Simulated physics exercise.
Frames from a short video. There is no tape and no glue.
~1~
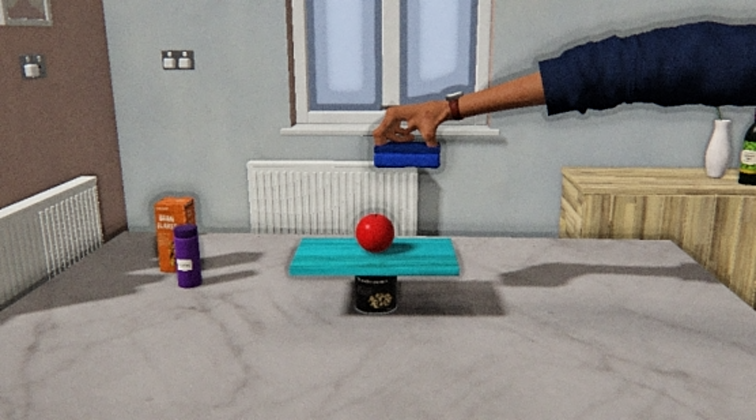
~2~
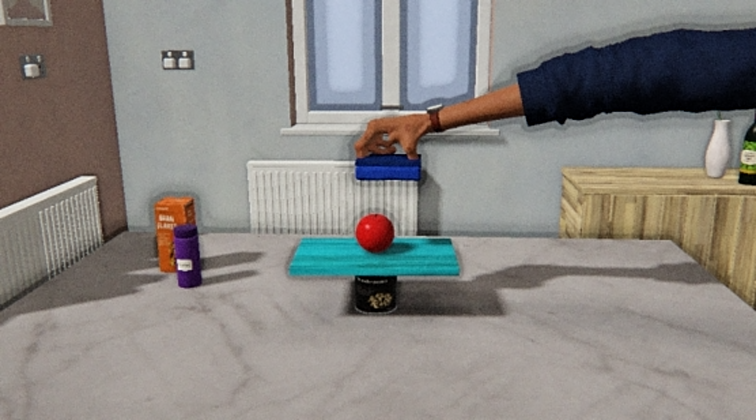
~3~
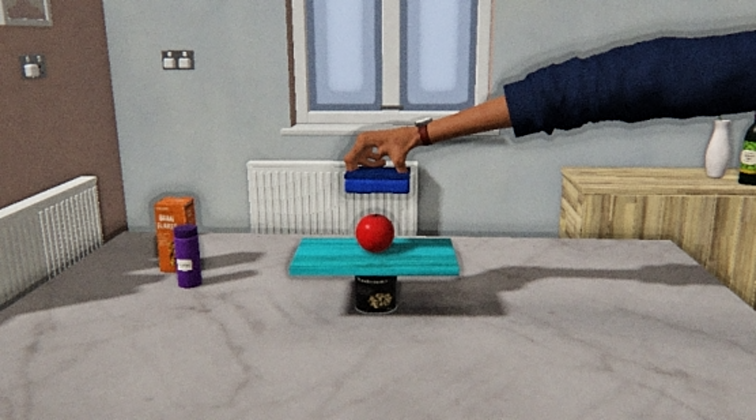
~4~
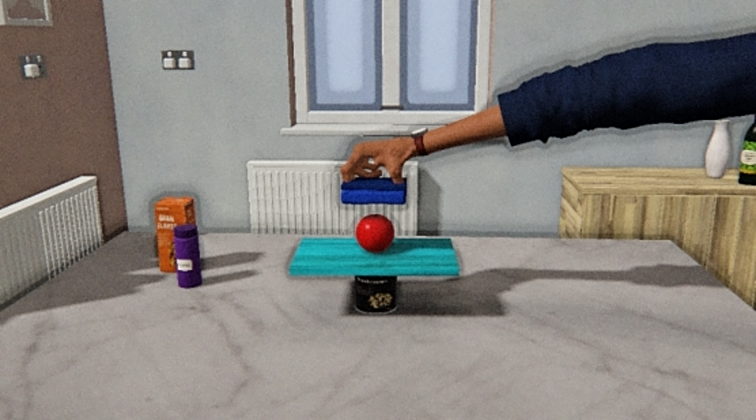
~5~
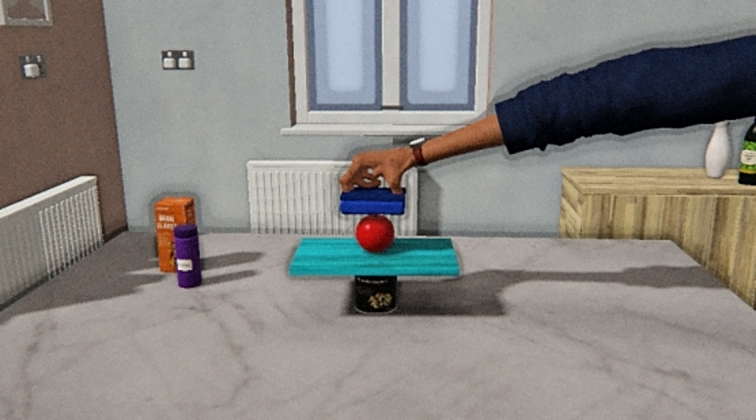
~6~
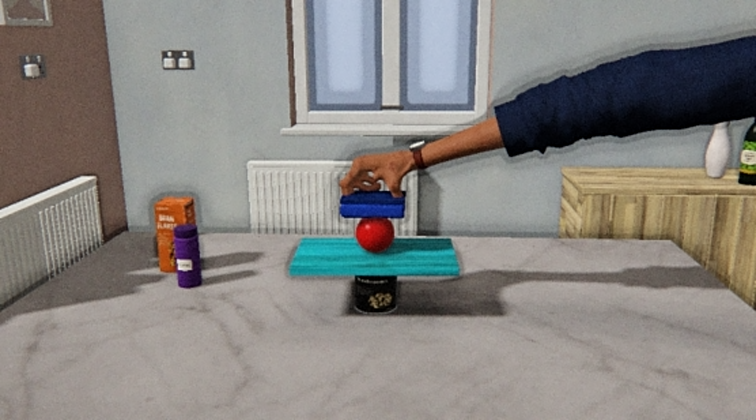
To begin with, a hand reaching in from the right holds a blue sponge above a red apple, which sits on a turquoise board balanced on a black pot. The hand moves the sponge left and lowers it onto the apple, fingers still gripping it, while everything else stays still.
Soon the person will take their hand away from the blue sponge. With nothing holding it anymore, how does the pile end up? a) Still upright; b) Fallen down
Fallen down.
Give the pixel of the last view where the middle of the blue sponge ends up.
Near (335, 226).
Then, 0.50 s later than the last frame, blue sponge tilted by 13° near (369, 205).
Then, 0.80 s later than the last frame, blue sponge now fallen.
Then, 0.90 s later than the last frame, things are still on the move.
When it is over, fallen, blue sponge; the other 5 as before. End places, in pixels of the last picture, blue sponge near (335, 226). The pile loses its balance.
